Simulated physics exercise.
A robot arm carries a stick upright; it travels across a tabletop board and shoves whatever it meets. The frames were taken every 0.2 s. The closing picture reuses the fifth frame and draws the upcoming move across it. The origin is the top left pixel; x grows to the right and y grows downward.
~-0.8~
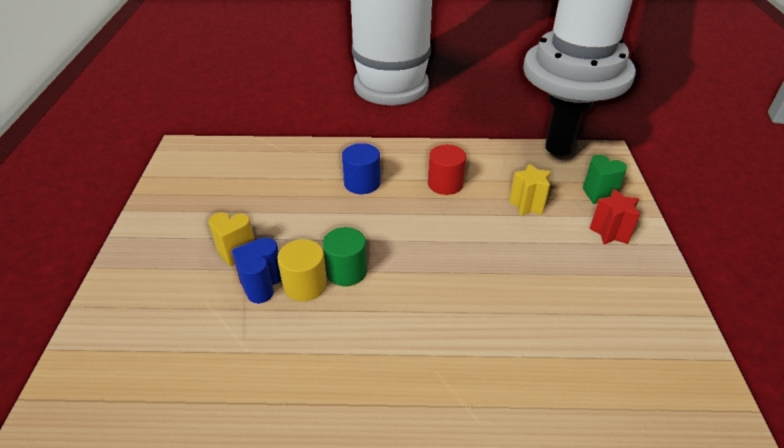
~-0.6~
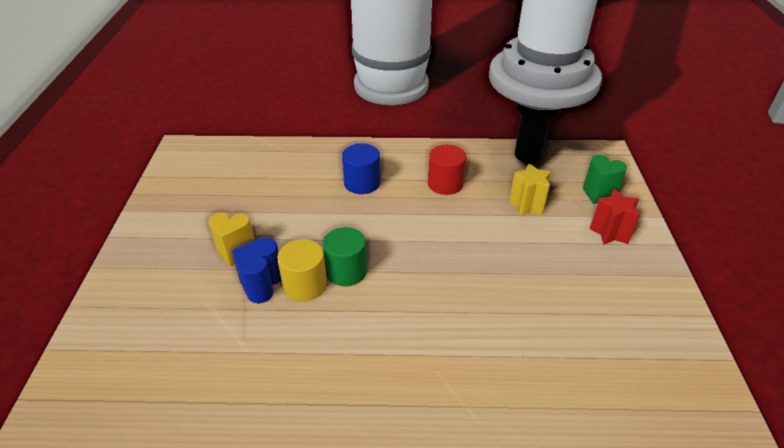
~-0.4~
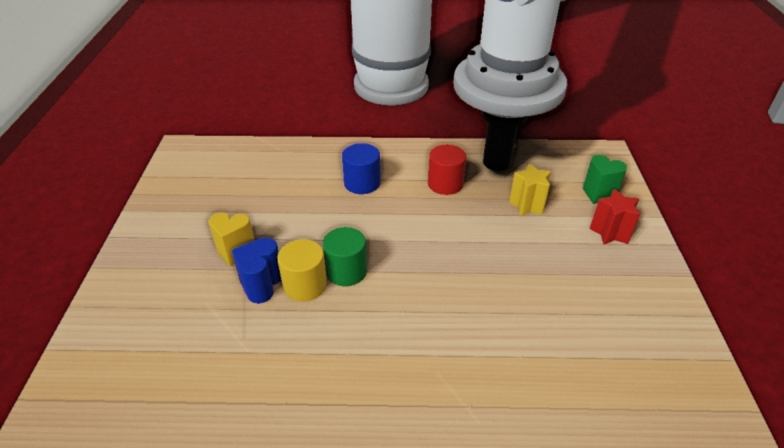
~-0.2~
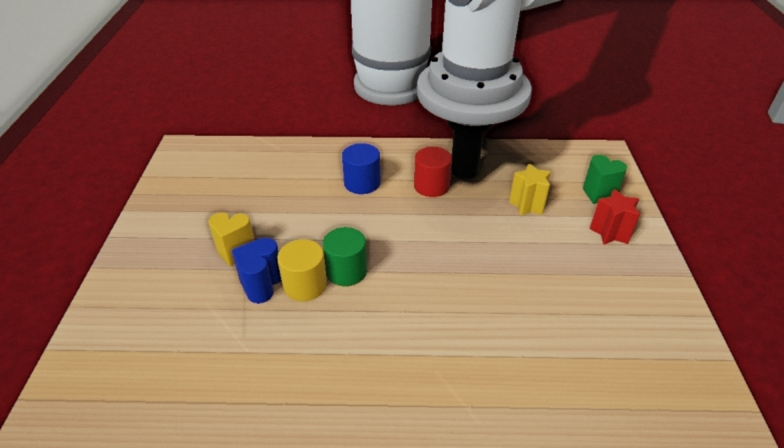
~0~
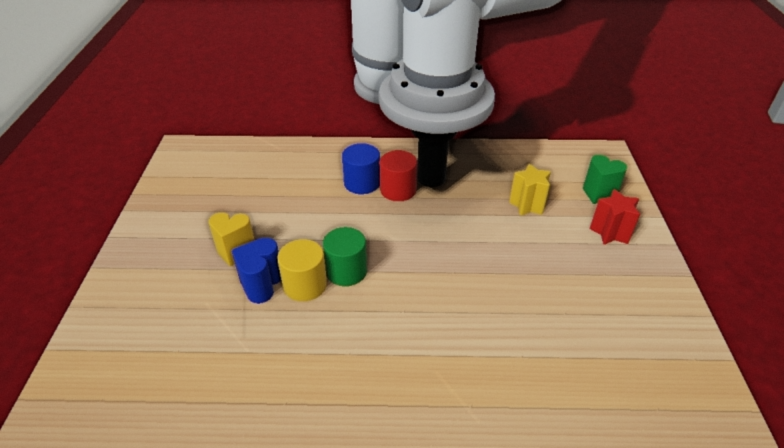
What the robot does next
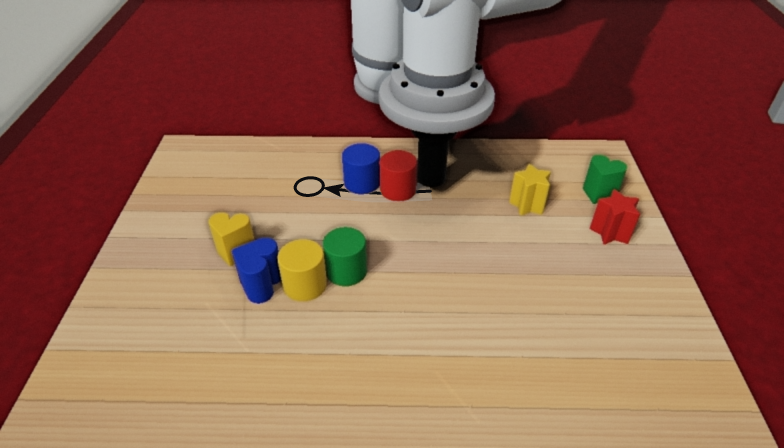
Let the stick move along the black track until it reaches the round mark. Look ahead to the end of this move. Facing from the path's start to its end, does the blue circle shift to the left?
Final answer: No.
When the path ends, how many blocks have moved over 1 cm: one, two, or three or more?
The answer is two blocks.
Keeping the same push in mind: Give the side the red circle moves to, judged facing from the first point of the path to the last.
Measured against the direction from start to end, the red circle shifts toward the left-hand side.
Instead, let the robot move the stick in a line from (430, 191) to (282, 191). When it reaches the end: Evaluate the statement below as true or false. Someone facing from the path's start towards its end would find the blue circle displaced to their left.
False.
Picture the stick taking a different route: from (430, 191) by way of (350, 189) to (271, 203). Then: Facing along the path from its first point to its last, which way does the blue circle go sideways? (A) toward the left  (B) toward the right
B.
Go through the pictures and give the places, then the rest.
Stick tip at (559, 148); block tops, blue circle at (361, 153); red circle at (448, 154), in the first frame.
Stick at (528, 156); blocks unchanged, in the second frame.
Stick at (497, 163); blocks unchanged, in the third frame.
Stick at (464, 171); red circle at (434, 156), in the fourth frame.
Stick at (431, 179); blue circle at (361, 153); red circle at (399, 160), in the fifth frame.
Path on the board, from (430, 191) via (369, 193), ending at (309, 186).
What follows on the original path. One third of the way, stick at (389, 181); blue circle at (326, 149); red circle at (355, 162).
Two thirds of the way, stick at (348, 178); blue circle at (300, 144); red circle at (313, 164).
At the end, stick at (308, 174); blue circle at (292, 140); red circle at (274, 167).
